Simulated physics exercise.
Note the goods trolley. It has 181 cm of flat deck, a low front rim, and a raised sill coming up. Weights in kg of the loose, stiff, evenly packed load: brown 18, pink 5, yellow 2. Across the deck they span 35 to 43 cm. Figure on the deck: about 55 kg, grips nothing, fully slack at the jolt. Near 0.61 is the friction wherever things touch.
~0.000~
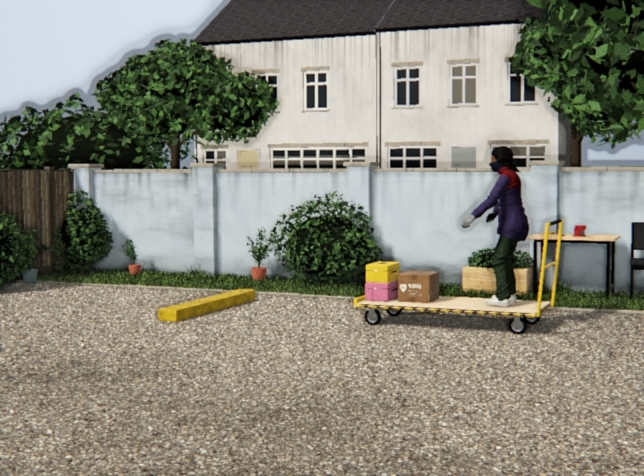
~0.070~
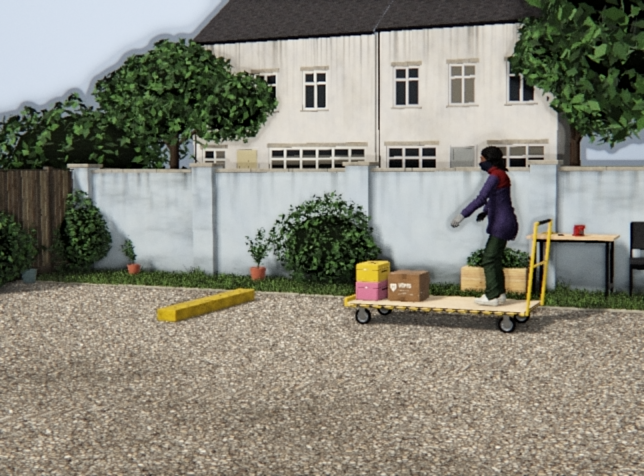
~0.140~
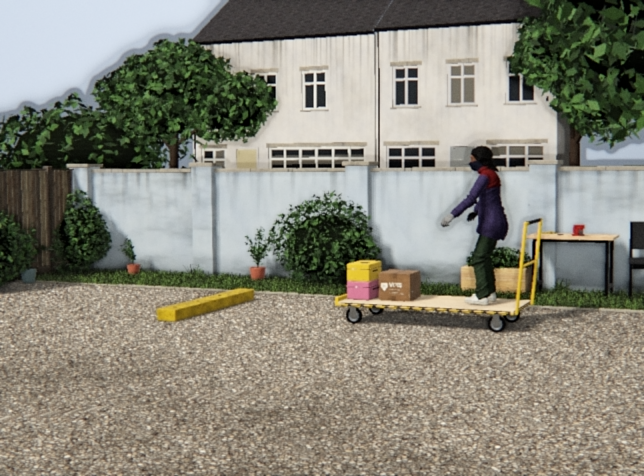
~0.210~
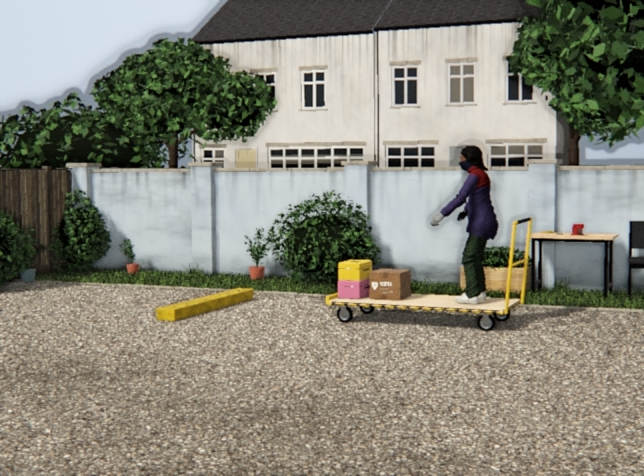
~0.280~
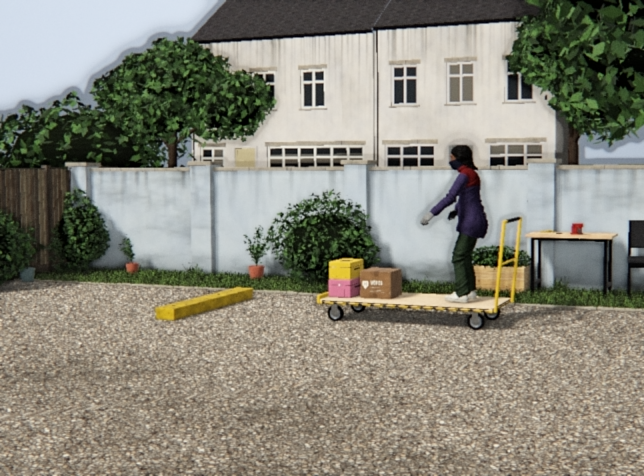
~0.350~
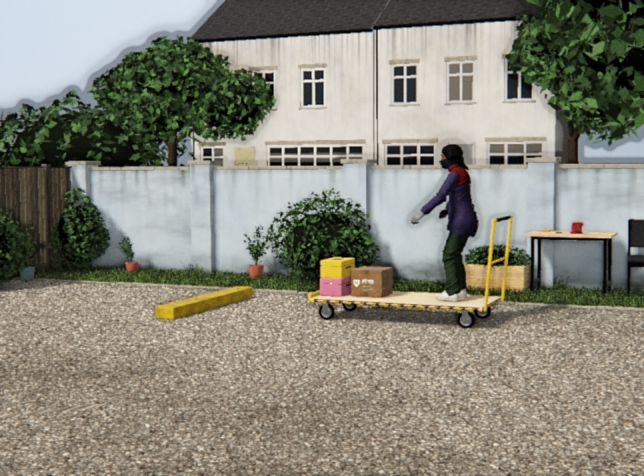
A person in a purple jacket stood on a flat yellow-edged trolley, arms held out in front, as it rolled slowly left across the gravel, carrying a yellow box, a pink box and a brown box.
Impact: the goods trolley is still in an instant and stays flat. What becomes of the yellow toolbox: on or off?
I'd expect it to overrun the edge.
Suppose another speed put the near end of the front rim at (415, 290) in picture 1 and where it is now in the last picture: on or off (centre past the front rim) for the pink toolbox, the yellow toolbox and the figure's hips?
In that case pink on, yellow off, hips on.
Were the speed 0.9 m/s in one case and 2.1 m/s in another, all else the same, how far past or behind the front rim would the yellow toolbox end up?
Near 10 cm behind in one run and near 40 cm past in the other, in that order.
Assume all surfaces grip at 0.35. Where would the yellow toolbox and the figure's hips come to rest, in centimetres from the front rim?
You'd see the yellow one settle 60 cm beyond the front rim while the hips stop 110 cm short of it.
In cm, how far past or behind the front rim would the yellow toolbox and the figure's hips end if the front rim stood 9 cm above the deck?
Rest positions from the front rim: Yellow 30 cm past; hips 120 cm behind.
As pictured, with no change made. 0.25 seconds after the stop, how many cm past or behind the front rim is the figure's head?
Roughly 100 cm behind the front rim.
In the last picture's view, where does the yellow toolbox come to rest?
Roughly pixel (184, 298).
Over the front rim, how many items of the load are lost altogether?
Looks like the number is 1.
The wheels strike at 1.38 s.
After 1.93 s the yellow toolbox is 25 cm past the rim, tilted 145°, near (190, 289) in the last picture's view.
After 2.38 s the yellow toolbox is 33 cm past the rim, tilted 180°, near (184, 298) in the last picture's view.
At rest, 5.3 s, past the rim, yellow toolbox; behind it, brown carton, pink toolbox and the figure's hips.
